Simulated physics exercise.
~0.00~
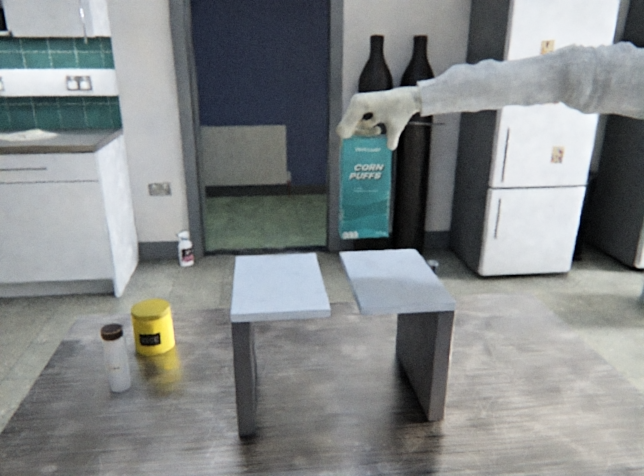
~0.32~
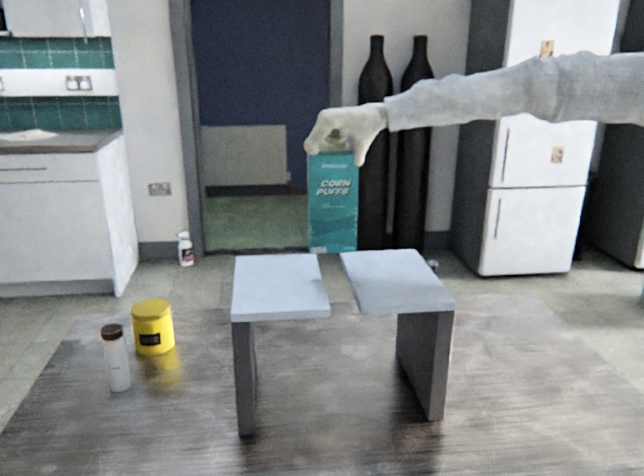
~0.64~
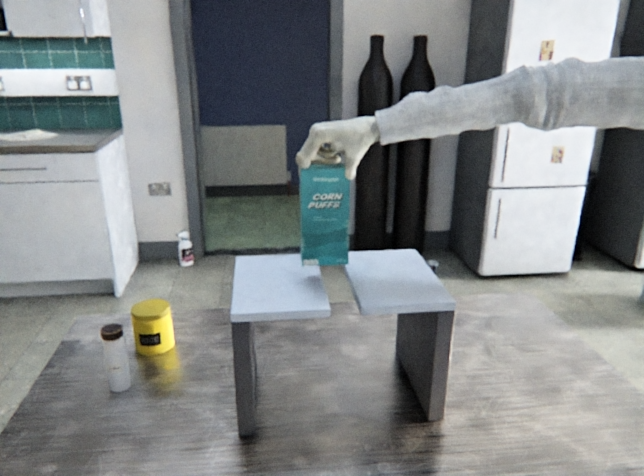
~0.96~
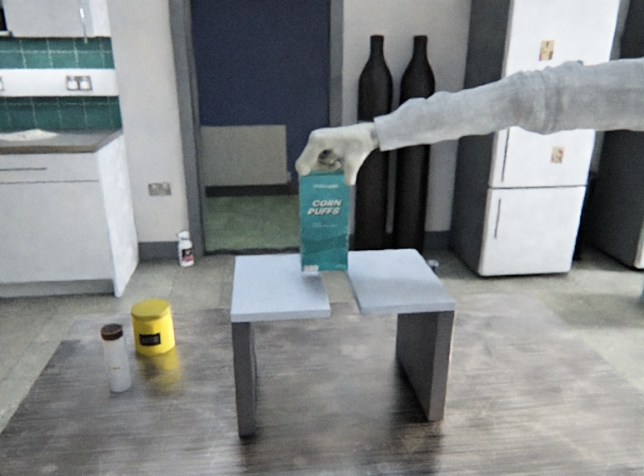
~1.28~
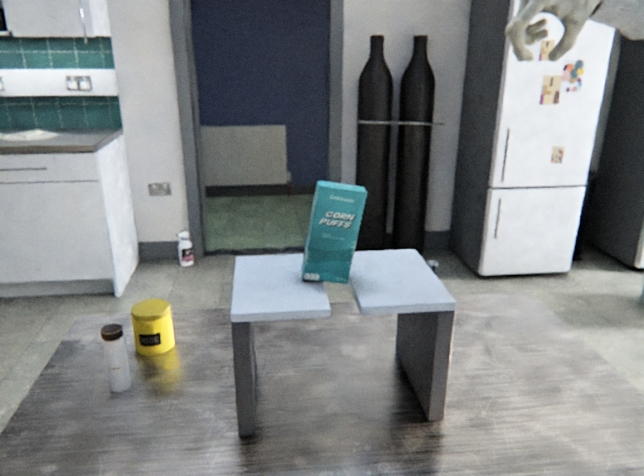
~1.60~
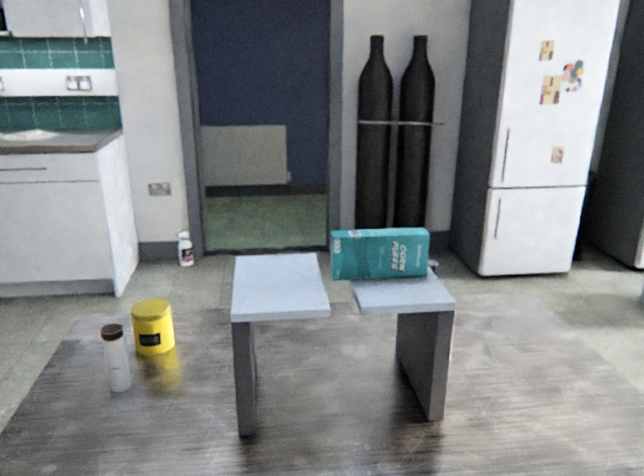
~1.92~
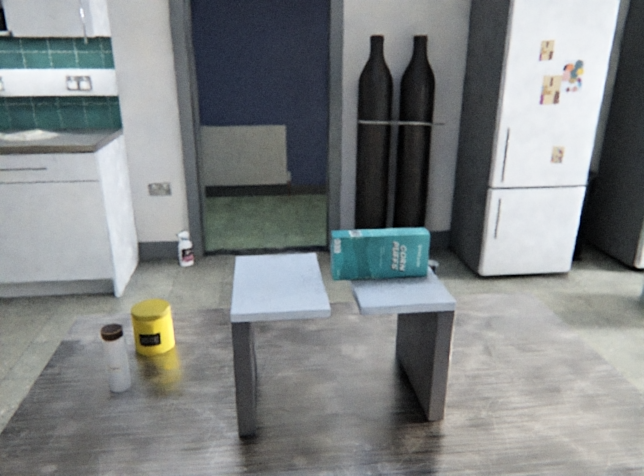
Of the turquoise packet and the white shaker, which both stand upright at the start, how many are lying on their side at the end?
One of them is, the turquoise packet, which ends on its side on top of the stand. The white shaker is still standing upright.
